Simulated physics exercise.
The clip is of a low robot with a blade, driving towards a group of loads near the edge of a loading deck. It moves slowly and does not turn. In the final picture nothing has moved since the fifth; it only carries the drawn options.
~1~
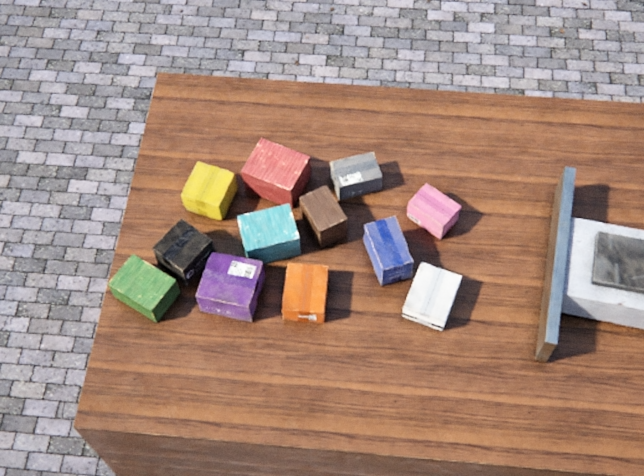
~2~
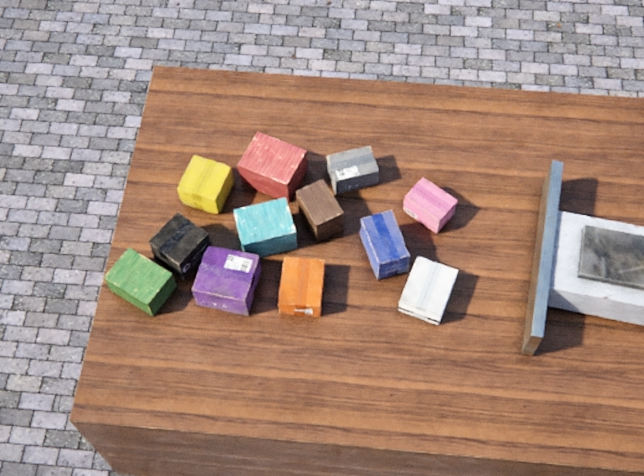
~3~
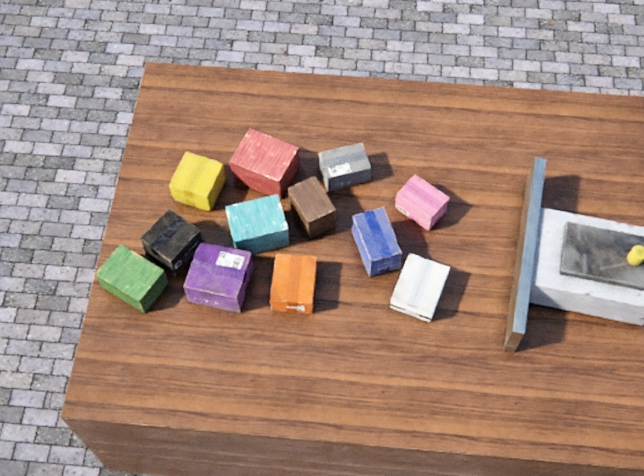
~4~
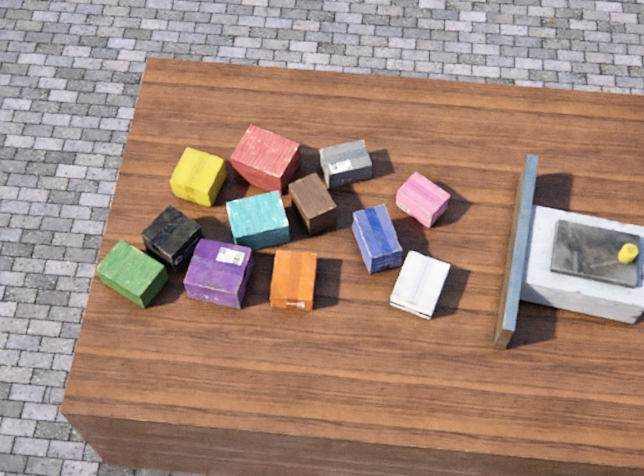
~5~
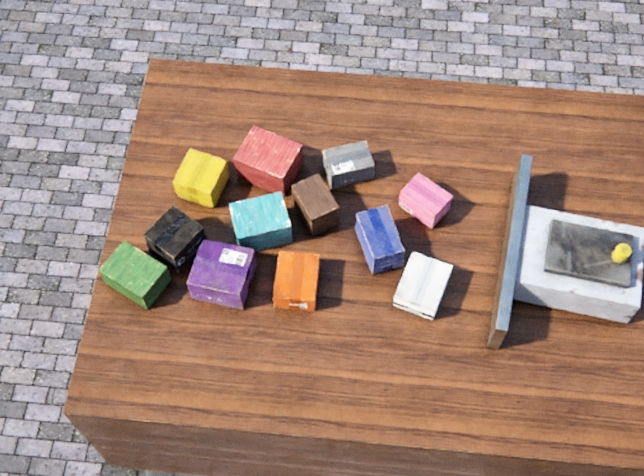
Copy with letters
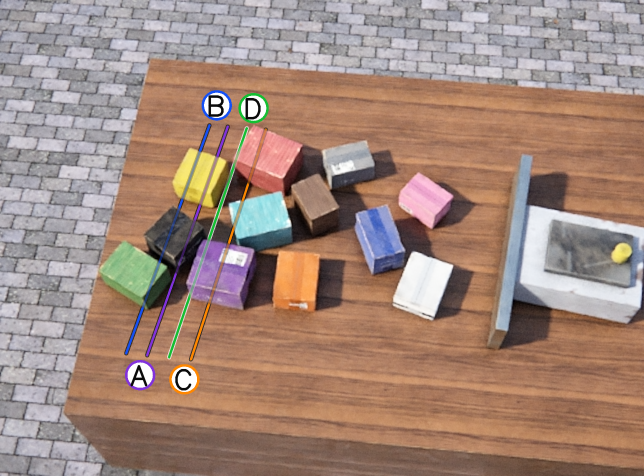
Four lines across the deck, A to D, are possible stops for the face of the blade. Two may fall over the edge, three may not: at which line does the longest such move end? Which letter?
The farthest such stop is C.
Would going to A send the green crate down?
By then, yes.
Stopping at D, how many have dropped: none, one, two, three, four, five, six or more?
Three.
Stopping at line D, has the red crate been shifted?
Yes.
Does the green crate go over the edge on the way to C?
Yes.
On the marked copy, A at (190, 233); B at (171, 231); C at (231, 236); D at (211, 234).
With C. Early on, robot (478, 242); white box (374, 283); pink box (388, 198).
Further on, robot (376, 234); green crate (121, 275); black box (148, 231).
At the end, robot (296, 227); black box over the edge; green crate over the edge; two fallen.
As for the rest, A drops four; B drops six; D drops three.
